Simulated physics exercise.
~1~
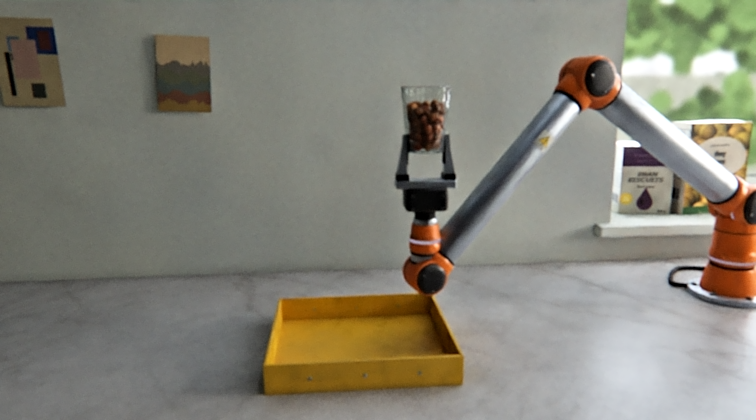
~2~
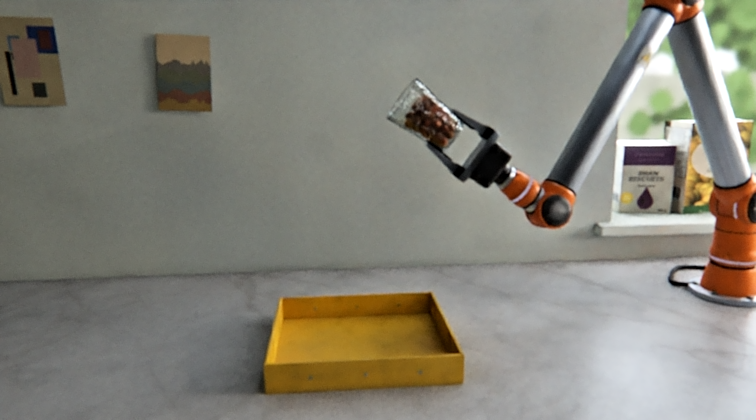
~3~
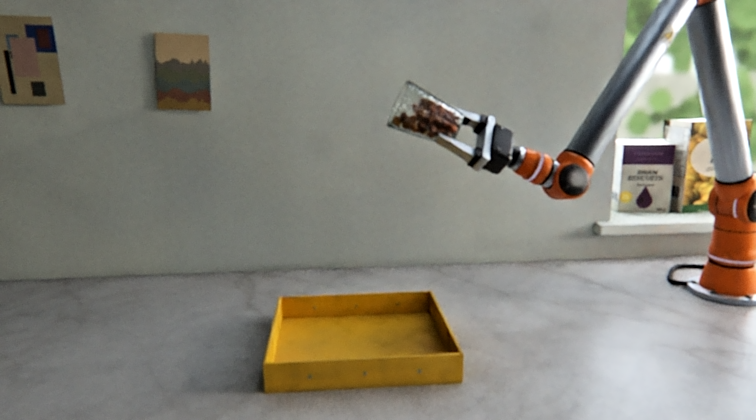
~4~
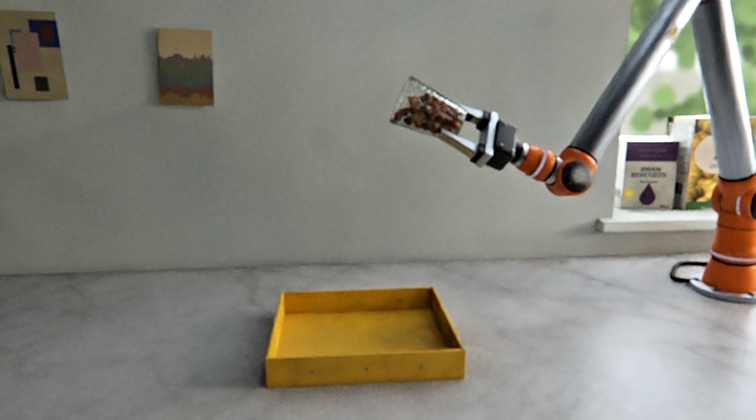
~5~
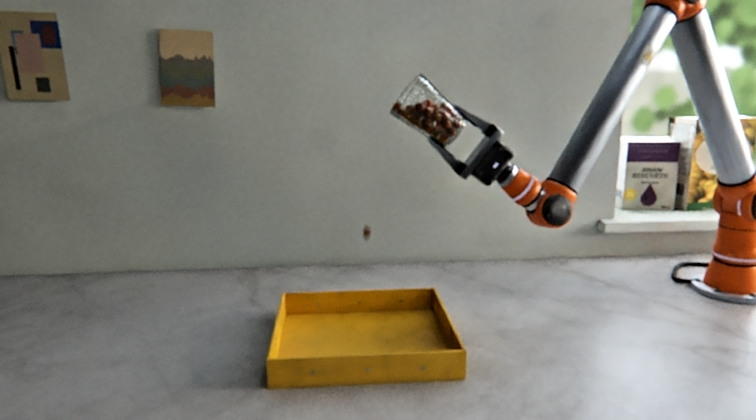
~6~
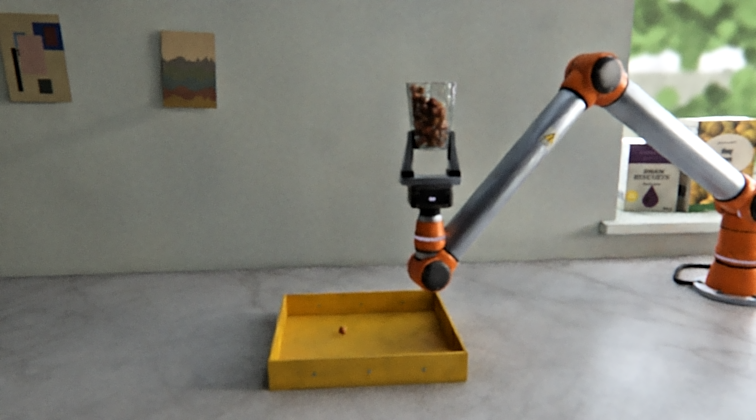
Above a yellow tray, a robot arm tips a cup of hazelnuts, drops one, and rights it.
